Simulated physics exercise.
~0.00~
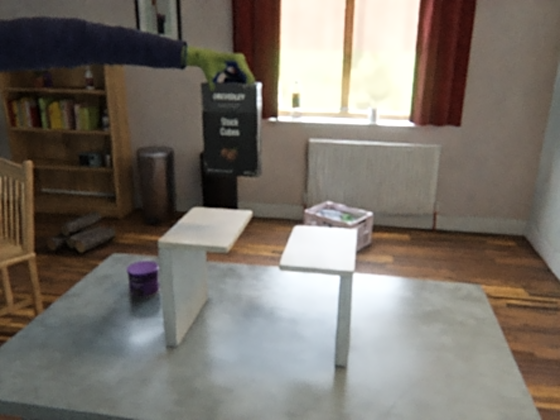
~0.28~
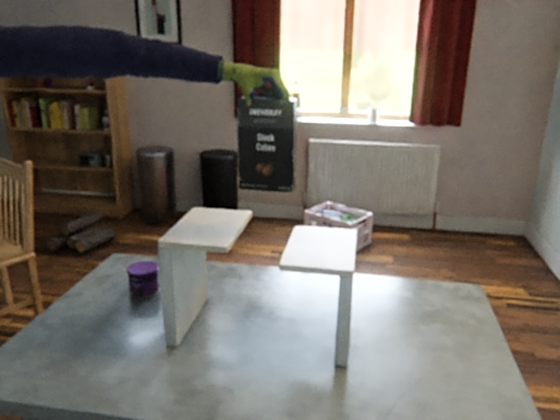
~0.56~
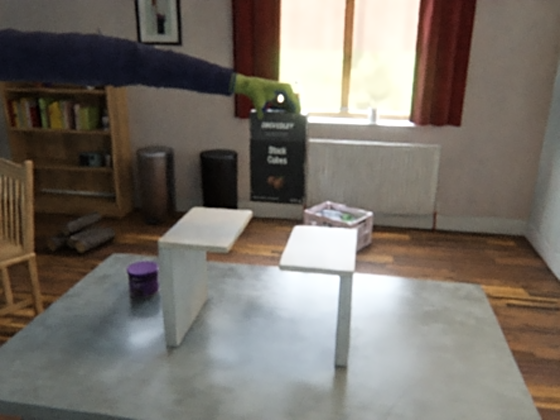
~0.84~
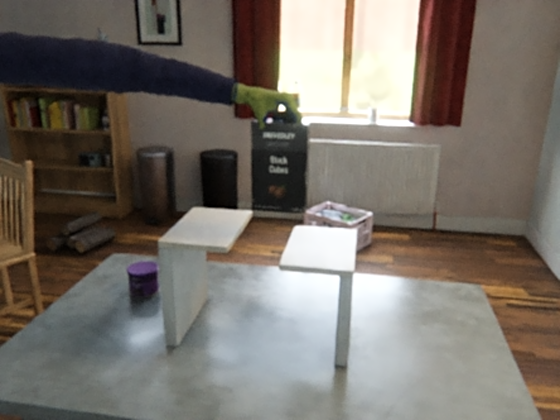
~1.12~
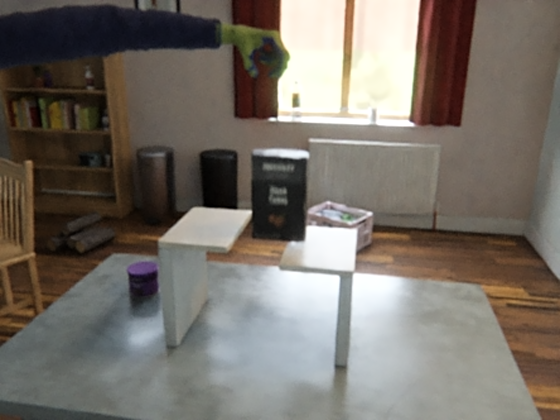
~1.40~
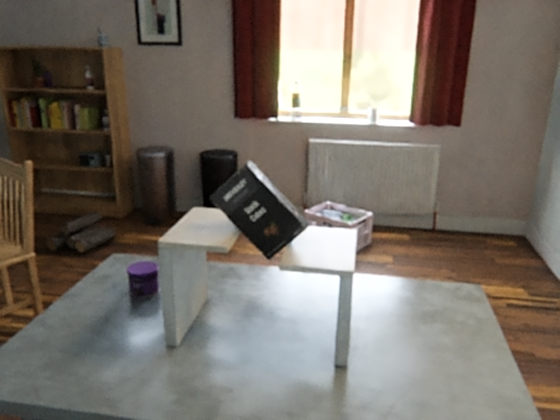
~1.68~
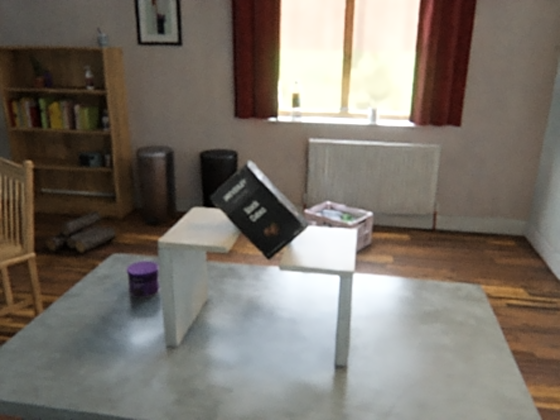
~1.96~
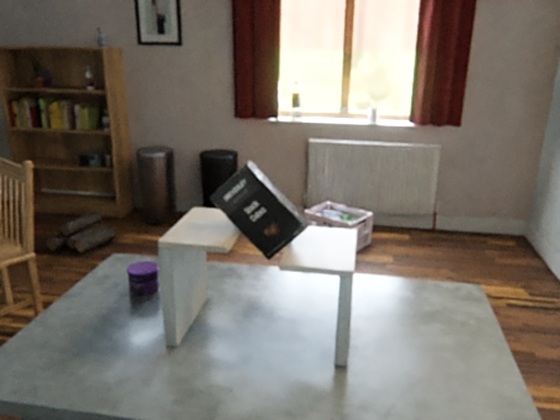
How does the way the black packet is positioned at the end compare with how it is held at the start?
At the start the black packet is held upright by the hand, while at the end it leans at a slant, lodged between the two white ledges.
The clip opens on a grey table holding two white ledges with a gap between them, and a small purple tin beside the left one. A gloved green hand on a dark-sleeved arm holds a black packet upright above the stand. The hand carries the packet to the right and then lowers it slightly over the gap. It lets go and draws back to the left as the packet drops, still nearly upright. The packet then tips over to the left and lodges across the gap, leaning between the two ledges. It stays there without moving, while the purple tin remains in its place.
